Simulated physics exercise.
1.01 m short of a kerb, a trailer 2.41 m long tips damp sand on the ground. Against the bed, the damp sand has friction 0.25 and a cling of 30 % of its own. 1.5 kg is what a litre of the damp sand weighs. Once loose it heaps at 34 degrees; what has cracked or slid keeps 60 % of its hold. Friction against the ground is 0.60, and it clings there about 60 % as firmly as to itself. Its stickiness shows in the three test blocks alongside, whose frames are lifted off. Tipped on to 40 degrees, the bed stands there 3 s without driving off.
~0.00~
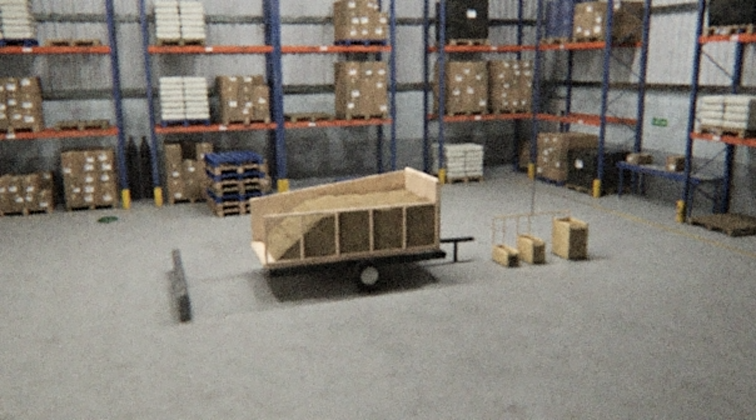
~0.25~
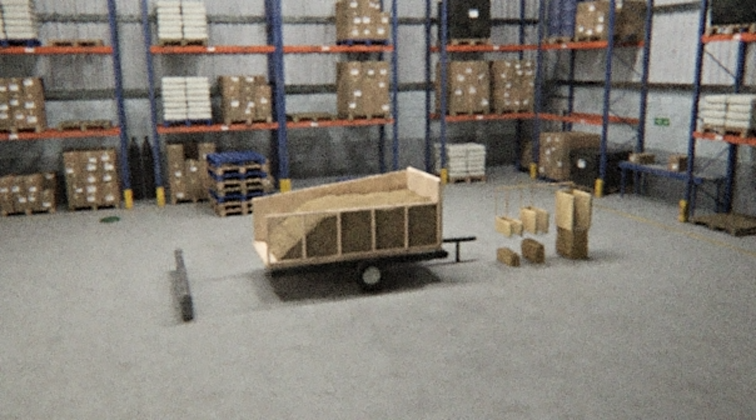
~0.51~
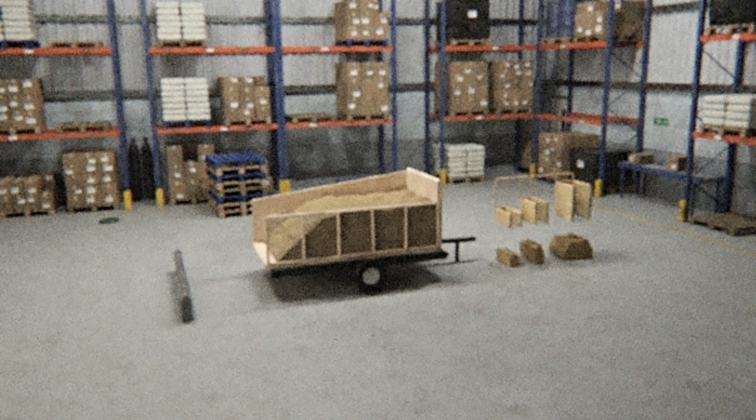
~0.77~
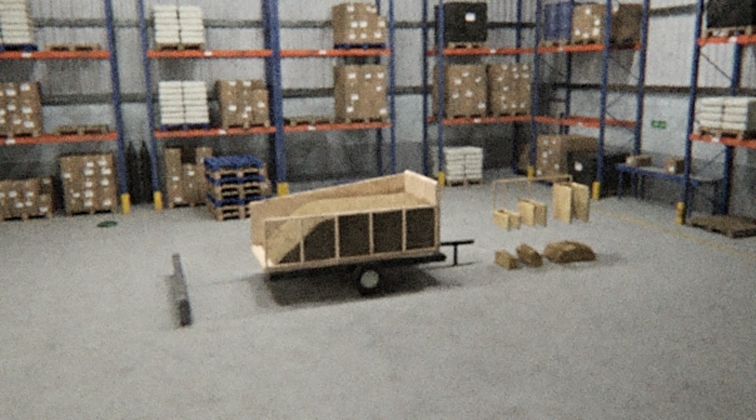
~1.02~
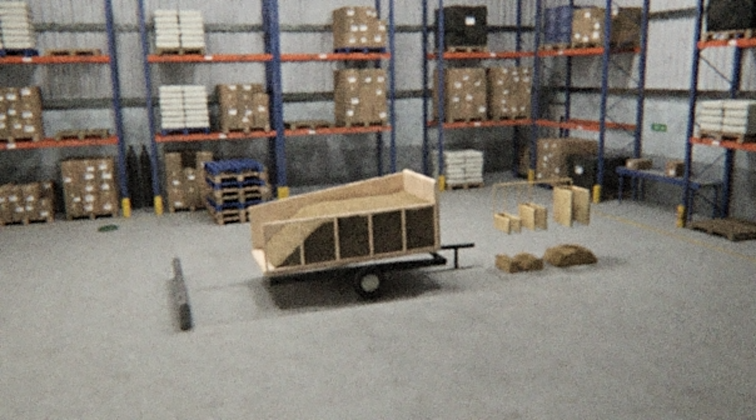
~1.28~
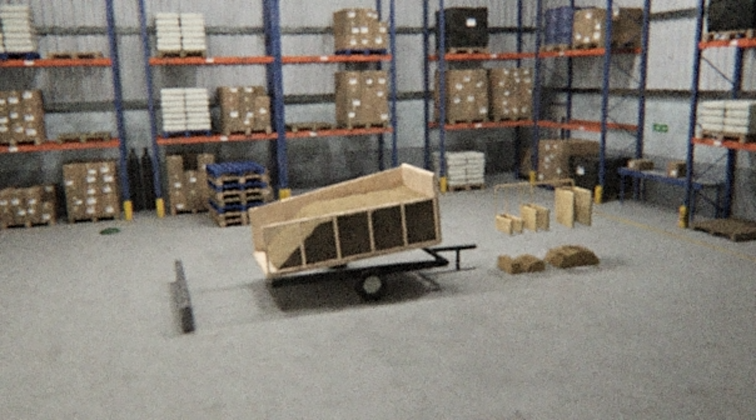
Wooden moulds lifting off three sand blocks beside a trailer, the larger two slumping, then the trailer's bed tilting slightly.
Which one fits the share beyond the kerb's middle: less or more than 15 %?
It is less.
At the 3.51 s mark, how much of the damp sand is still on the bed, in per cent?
I'd say close to 65 in a hundred.
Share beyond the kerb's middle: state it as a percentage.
Estimate: Some 8 per cent.
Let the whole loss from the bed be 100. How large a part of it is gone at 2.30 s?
Close to 0 percent.
After 2.30 s, the tilt is 16 degrees, all is on the bed and 0 % past the kerb's middle.
After 3.51 s, the tilt is 29 degrees, 66 % is on the bed and 0 % past the kerb's middle.
After 4.72 s, the tilt is 40 degrees, 24 % is on the bed and 8 % past the kerb's middle.
After 5.94 s, the tilt is 40 degrees, 24 % is on the bed and 8 % past the kerb's middle.
After 7.64 s, at the end, the tilt is 40 degrees, 24 % is on the bed and 8 % past the kerb's middle.
